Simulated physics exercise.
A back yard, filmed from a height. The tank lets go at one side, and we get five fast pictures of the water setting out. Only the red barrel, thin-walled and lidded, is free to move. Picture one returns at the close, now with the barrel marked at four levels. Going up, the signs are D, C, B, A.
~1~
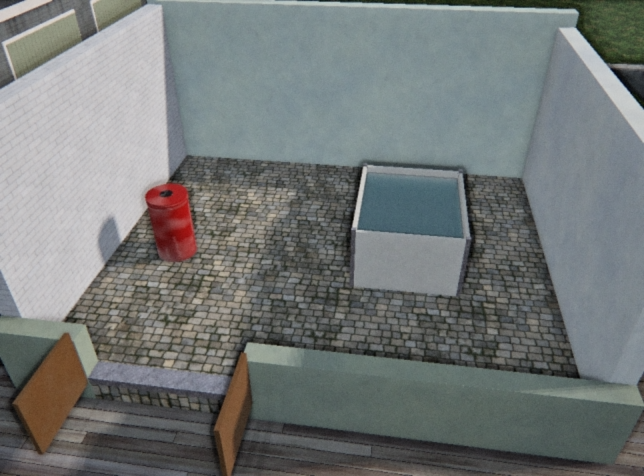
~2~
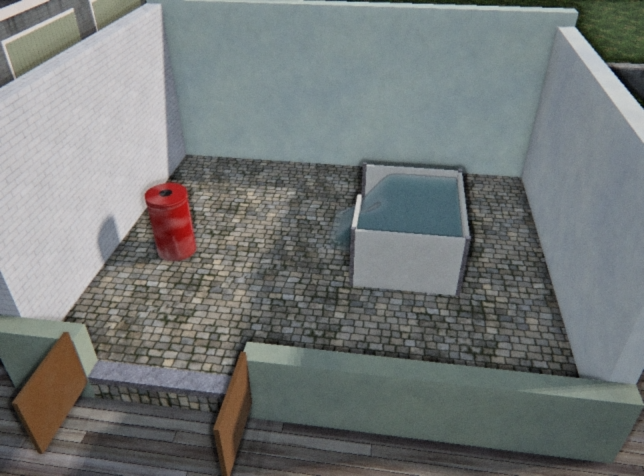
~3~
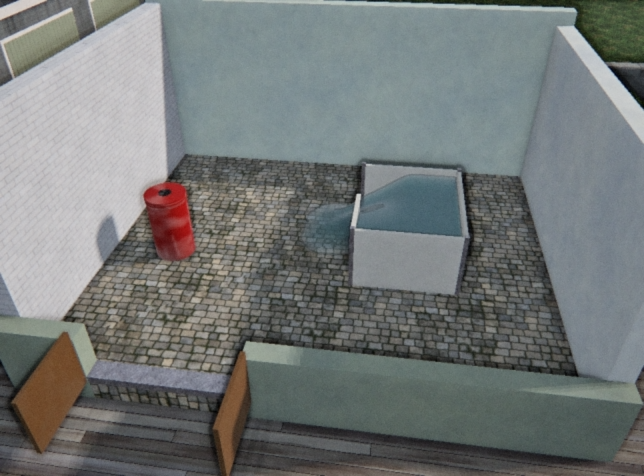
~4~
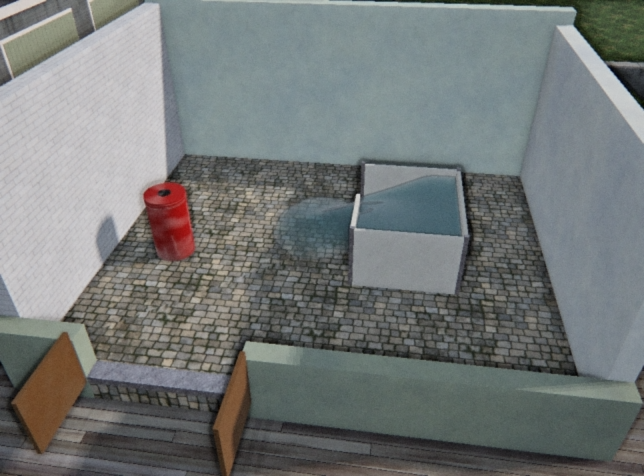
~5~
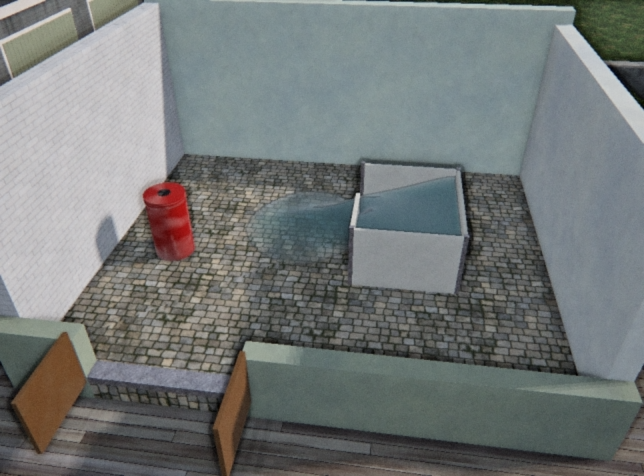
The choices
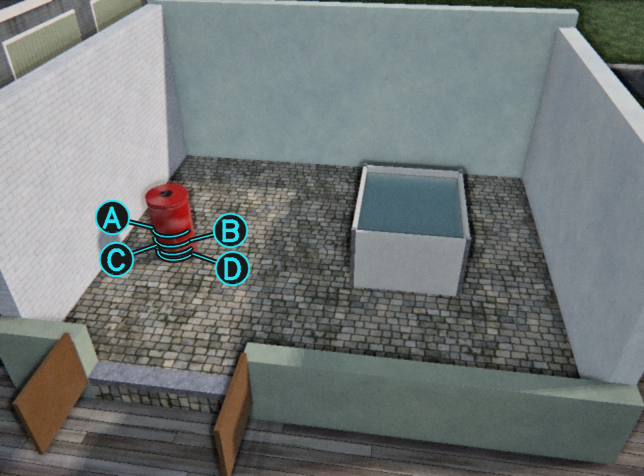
The video shows a paved, walled yard from above, with a red barrel at left and a full water tank at right; water pours from the tank's left side and spreads leftward across the paving while the barrel stays still.
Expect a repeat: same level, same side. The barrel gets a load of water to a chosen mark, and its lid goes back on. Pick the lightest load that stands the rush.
The answer is line B.
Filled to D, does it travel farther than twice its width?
Yes, clearly.
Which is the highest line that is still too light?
Here it is line C.
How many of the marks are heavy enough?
Two of them.
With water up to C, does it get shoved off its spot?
Yes.
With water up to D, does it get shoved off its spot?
Yes, that goes wrong.
On the marked copy, A at (165, 236); B at (167, 246); C at (169, 254); D at (170, 260); from the bottom up D, C, B, A.
With A, it does not move.
With B, it does not move.
With C, it is pushed about twice its own width away.
With D, it is pushed about 5 times its own width away.
